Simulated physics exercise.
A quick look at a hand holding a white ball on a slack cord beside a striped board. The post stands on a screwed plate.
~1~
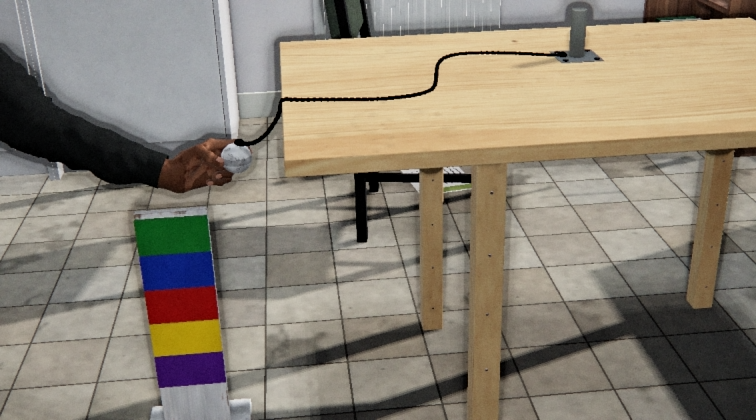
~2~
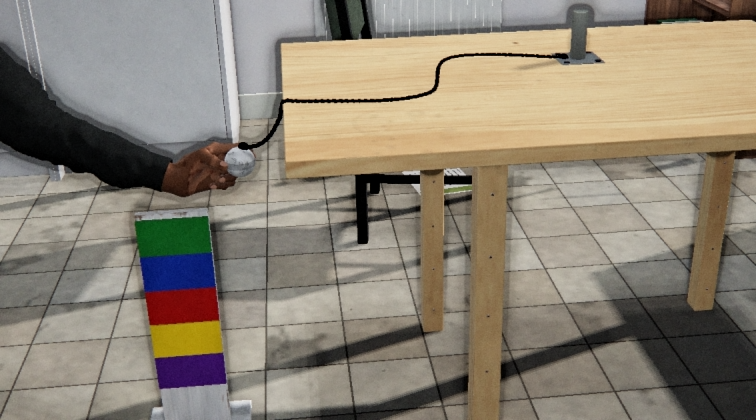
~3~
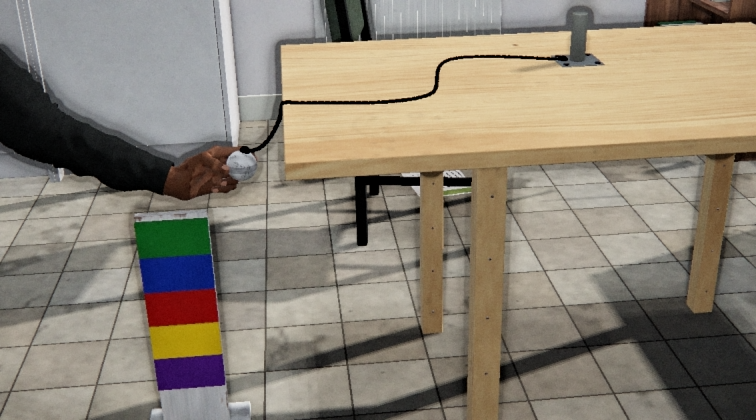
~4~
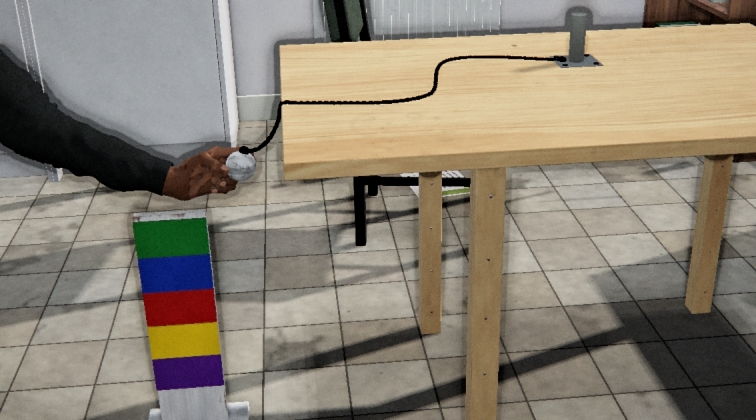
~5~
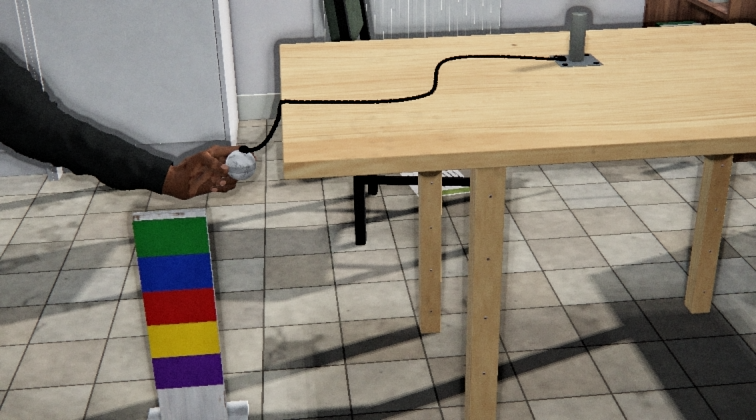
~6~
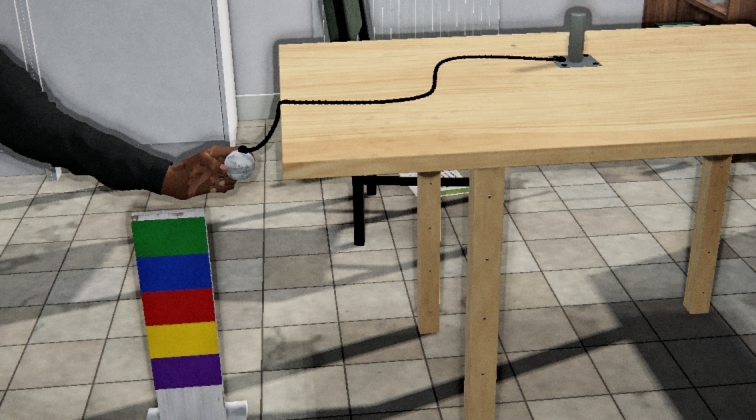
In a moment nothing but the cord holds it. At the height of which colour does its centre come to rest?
Its middle rests at the blue band.
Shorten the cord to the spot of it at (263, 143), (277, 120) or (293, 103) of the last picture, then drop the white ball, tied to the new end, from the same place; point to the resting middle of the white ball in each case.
The places are (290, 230), (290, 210) and (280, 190).
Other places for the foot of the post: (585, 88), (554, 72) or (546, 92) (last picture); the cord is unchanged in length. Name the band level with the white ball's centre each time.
One after the other, red; red; yellow.
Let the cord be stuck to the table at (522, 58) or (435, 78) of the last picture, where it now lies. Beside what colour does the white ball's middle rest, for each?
In that order: Blue; green.
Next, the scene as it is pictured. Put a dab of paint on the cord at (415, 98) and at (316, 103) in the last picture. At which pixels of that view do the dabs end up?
At (318, 89), then (282, 152).
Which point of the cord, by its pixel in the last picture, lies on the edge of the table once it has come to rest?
Near (377, 103).
Soon after, ball near (253, 264); level with blue.
Then, ball near (311, 242); level with blue.
Further on, ball near (280, 259); level with blue.
At rest, ball near (287, 257); level with blue. The blue one.
